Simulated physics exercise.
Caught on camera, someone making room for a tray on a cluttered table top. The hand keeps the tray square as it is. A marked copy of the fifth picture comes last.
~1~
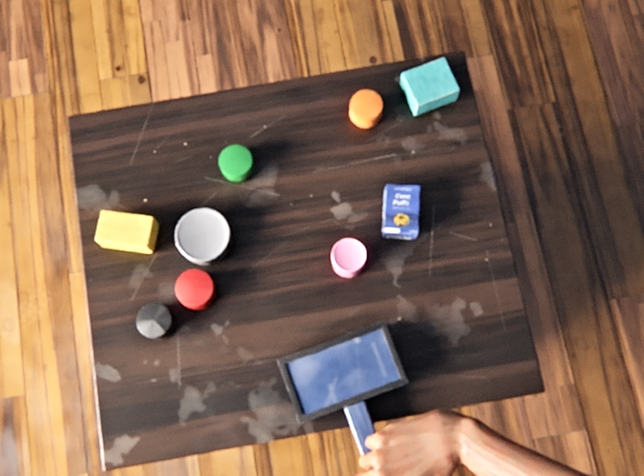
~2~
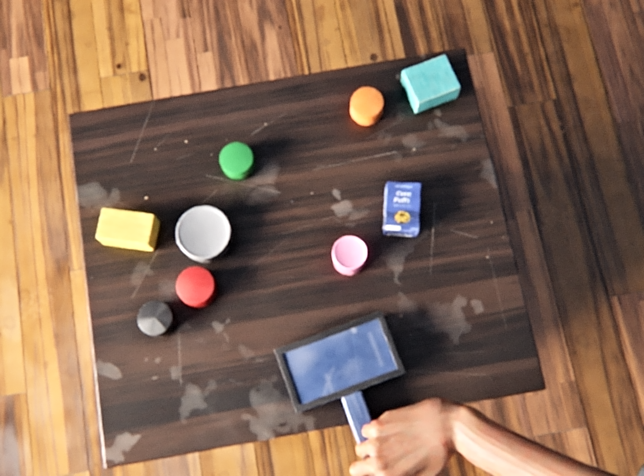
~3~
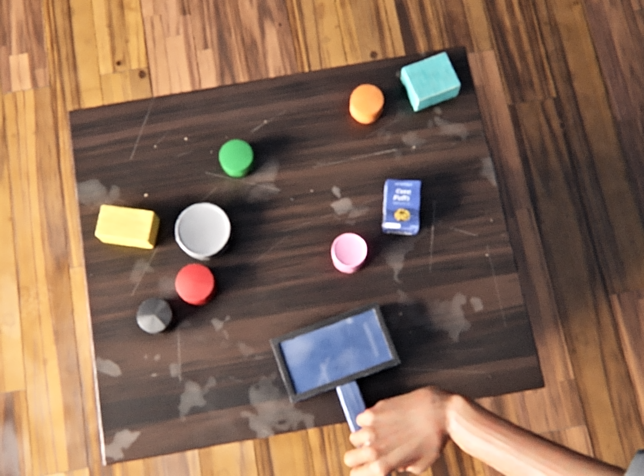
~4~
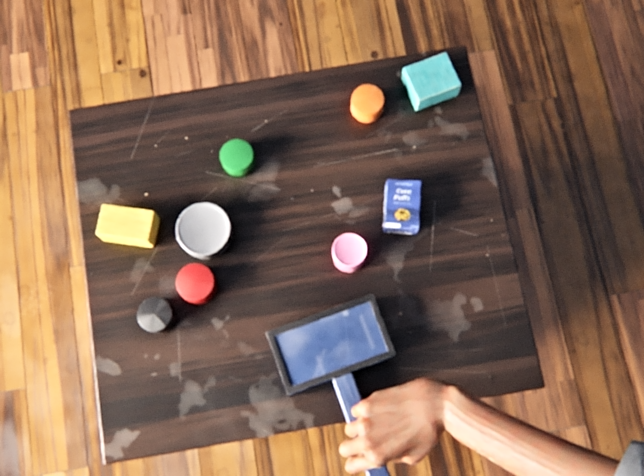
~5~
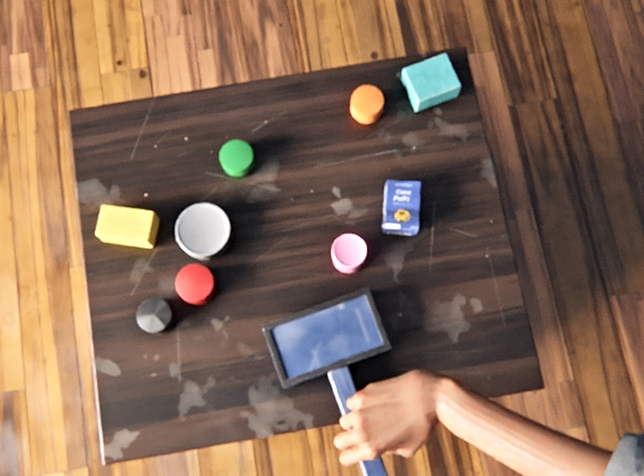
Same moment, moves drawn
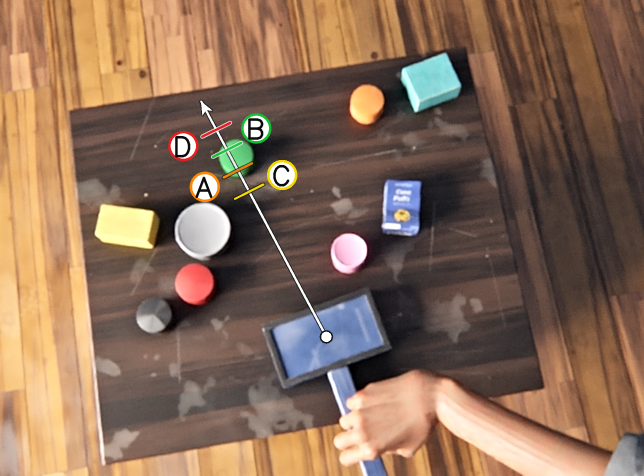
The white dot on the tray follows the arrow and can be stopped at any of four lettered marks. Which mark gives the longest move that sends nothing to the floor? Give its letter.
As far as tick D.
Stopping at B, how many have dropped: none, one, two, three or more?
The count is none.
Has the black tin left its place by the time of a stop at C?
No.
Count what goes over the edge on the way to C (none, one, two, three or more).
In all, none.
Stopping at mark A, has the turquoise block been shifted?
No.
On the marked copy, A at (238, 170); B at (227, 150); C at (249, 191); D at (216, 130); the arrow from (326, 337) to (201, 102); the white dot at (326, 337).
Taking D. A third of the way, tray (285, 261); pink jar (330, 198); turquoise block (431, 83).
Two thirds of the way, tray (246, 187); yellow block (119, 229); green pot (232, 145).
When it is over, tray (218, 134); green pot (211, 91); yellow block (119, 229); nothing has fallen.
As for the rest, A is safe but short; B is safe but short; C is safe but short.
